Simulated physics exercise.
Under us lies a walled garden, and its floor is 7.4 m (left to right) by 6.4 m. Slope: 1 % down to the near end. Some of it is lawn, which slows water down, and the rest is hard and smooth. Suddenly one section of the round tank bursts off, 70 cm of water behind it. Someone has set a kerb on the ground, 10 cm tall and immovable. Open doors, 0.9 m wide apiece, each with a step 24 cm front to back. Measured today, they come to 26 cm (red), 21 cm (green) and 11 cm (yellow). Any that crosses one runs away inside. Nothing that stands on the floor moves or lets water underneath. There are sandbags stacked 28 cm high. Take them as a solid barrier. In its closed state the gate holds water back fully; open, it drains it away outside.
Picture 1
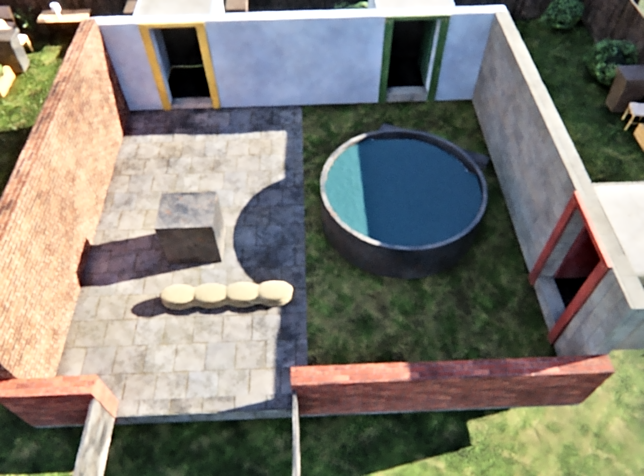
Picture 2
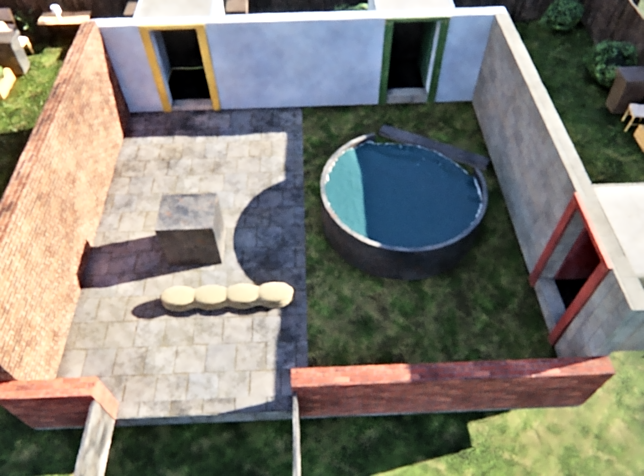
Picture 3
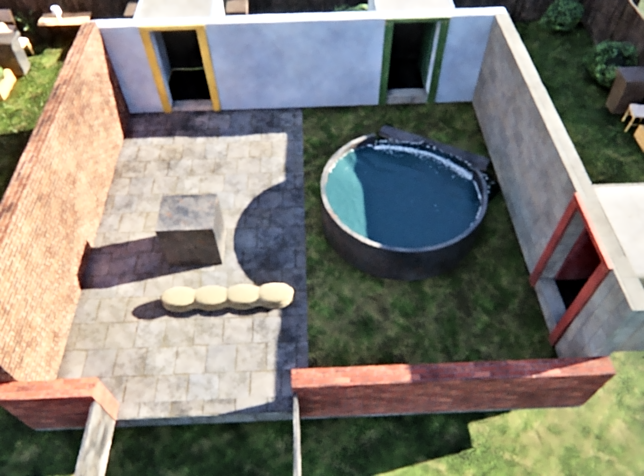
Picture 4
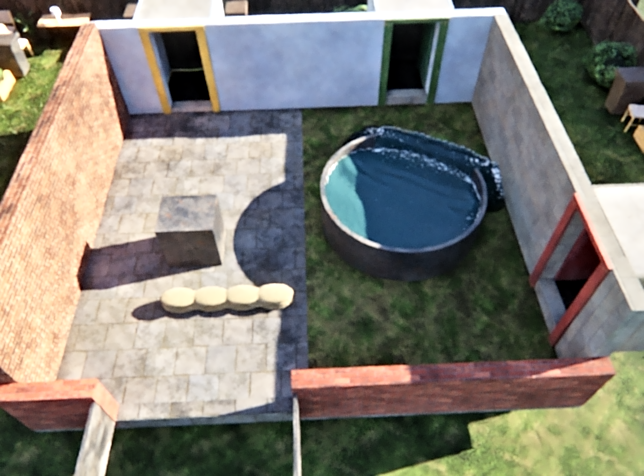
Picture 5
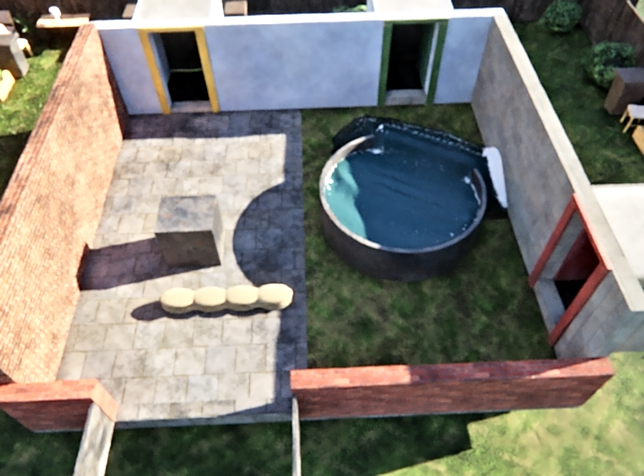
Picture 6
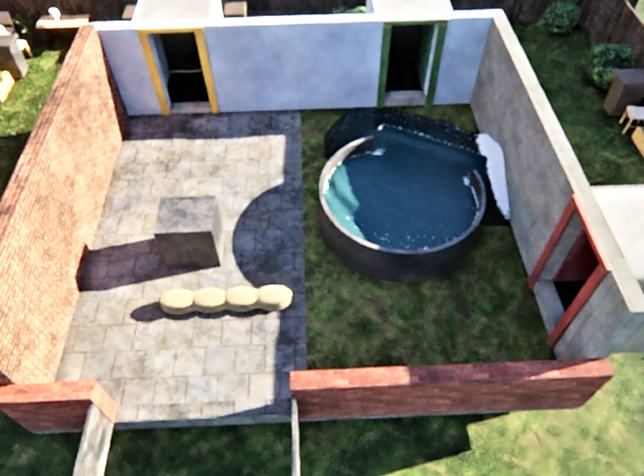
In a walled garden, a round tank of water sat still on the grass until its far side burst open, and water poured out behind it, spreading over the lawn toward both sides.
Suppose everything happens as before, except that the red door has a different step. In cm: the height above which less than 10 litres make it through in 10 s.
6.5 cm.
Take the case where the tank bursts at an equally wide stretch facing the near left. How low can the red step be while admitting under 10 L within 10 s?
Some 9.0 cm.
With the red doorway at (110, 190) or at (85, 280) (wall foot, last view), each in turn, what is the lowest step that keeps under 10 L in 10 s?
You'd want roughly 14.0 cm there first, then roughly 7.0 cm.
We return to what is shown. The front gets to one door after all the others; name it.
That's the yellow one.
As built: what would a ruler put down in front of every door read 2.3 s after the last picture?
Red door: 8 cm; green door: 32 cm; yellow door: 2 cm.
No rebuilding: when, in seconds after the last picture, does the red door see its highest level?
I'd guess close to 3.5 seconds.
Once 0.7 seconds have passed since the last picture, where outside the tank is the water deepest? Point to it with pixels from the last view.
About (462, 106).
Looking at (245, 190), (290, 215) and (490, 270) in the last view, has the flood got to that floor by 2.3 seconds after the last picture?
Point by point, the first is spared, the second spared and the third awash.
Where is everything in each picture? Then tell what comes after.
The first frame shows the round tank at (403, 187) is whole and still, 70 cm deep; the red door at (564, 274) is dry.
In the second frame, water pours out on the far side and has run 0.3 m, to a hidden place; about 7 cm deep outside, 70 cm at the back.
In the third frame, water pours out on the far side and has run 0.7 m, to (487, 176); about 14 cm deep outside, 70 cm at the back.
In the fourth frame, the gap is on the far side, the front 1.1 m out at (373, 128); the back of the round tank holds 70 cm.
In the fifth frame, water pours out on the far side and has run 1.5 m, to (368, 117); about 11 cm deep outside, 70 cm at the back.
In the sixth frame, the front is at (357, 110), 1.8 m from the gap on the far side; 5.5 m2 of floor is wet, 68 cm left at the back; 1.8 m in a straight line remain to the red door at (563, 277).
Then, 0.7 s after the last picture water covers 20 % of the floor, deepest (56 cm) near (462, 106); it has not reached the red door.
Then, 2.3 s after the last picture water covers 35 % of the floor, deepest (34 cm) near (478, 128); 8 cm at the red door, 0 litres in over its 26 cm step.
Then, 9.3 s after the last picture water covers 95 % of the floor, deepest (15 cm) near (47, 408); 8 cm at the red door, 0 litres in over its 26 cm step.
At the red door as built, the water peaked near 9 cm, 3.5 s after the last picture.
Run again over the same 10 s with other heights there, 18 litres in over 5.5 cm, 4 litres over 7.5 cm. The limit of 10 litres is kept from about 6.5 cm up.
